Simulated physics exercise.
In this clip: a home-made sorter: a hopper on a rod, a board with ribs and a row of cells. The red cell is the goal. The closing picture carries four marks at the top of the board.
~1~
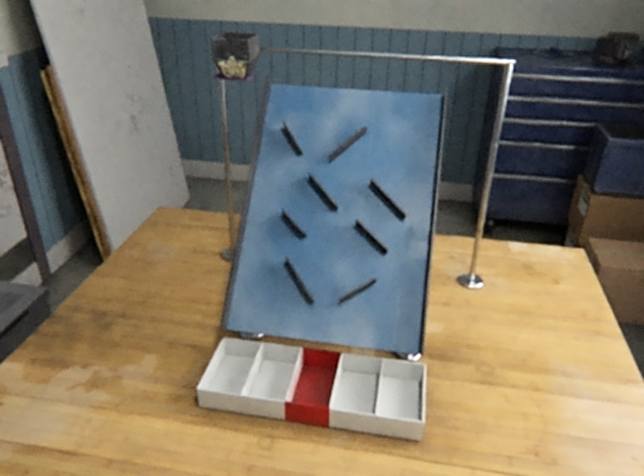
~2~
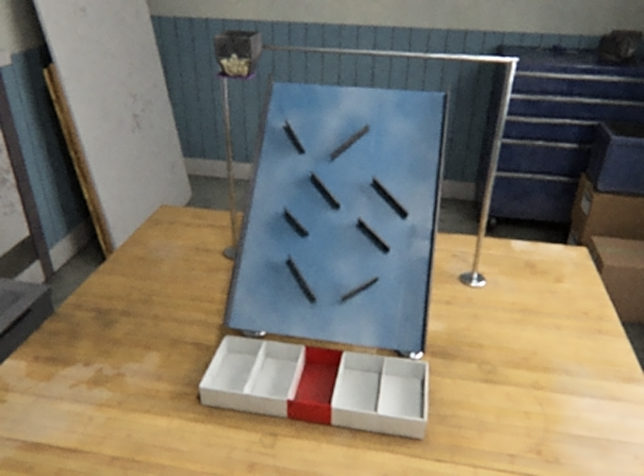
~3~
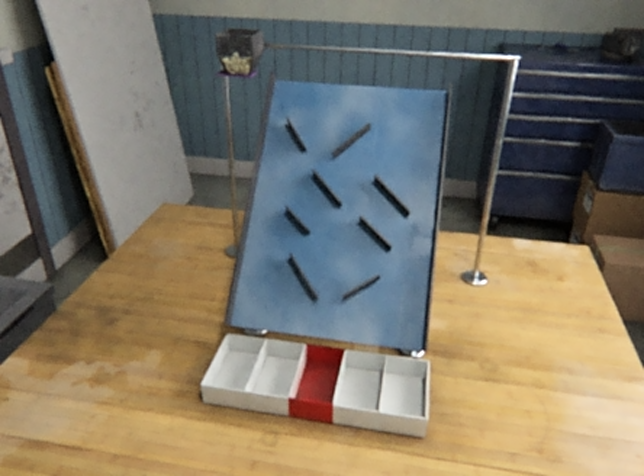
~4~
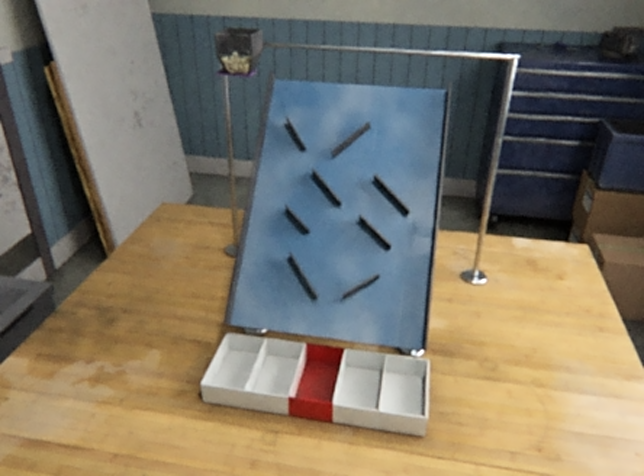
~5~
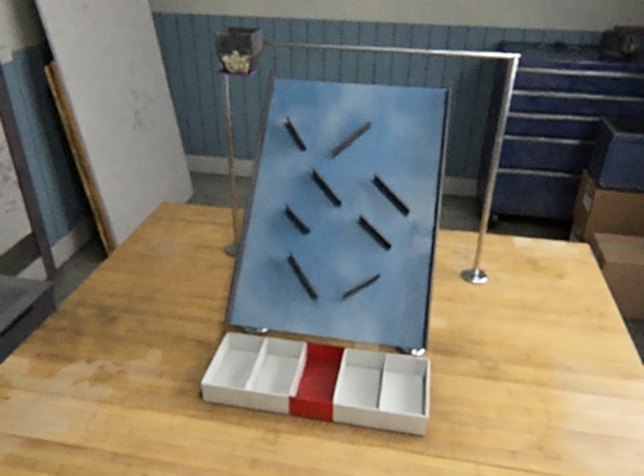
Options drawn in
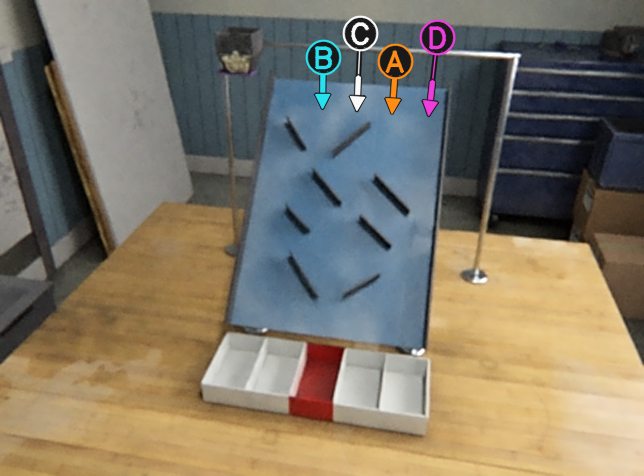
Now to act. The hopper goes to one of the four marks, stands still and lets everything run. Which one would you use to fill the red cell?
B is best.
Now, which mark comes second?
Mark C.
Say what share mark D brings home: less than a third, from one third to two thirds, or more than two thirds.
Mark D gives less than a third.
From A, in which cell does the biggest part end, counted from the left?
It is the fifth one.
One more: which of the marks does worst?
D.
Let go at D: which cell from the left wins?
The fifth from the left.
On the marked copy, mark A meets the board at (392, 108); mark B meets the board at (322, 103); mark C meets the board at (357, 105); mark D meets the board at (429, 110).
With A, roughly a quarter in the red cell, the larger part in other cells.
With B, the larger part in the red cell, roughly a quarter in other cells.
With C, roughly half in the red cell, roughly a third in other cells, just a few held on the board, just a few outside the box.
With D, not one piece in the red cell, every piece in other cells.
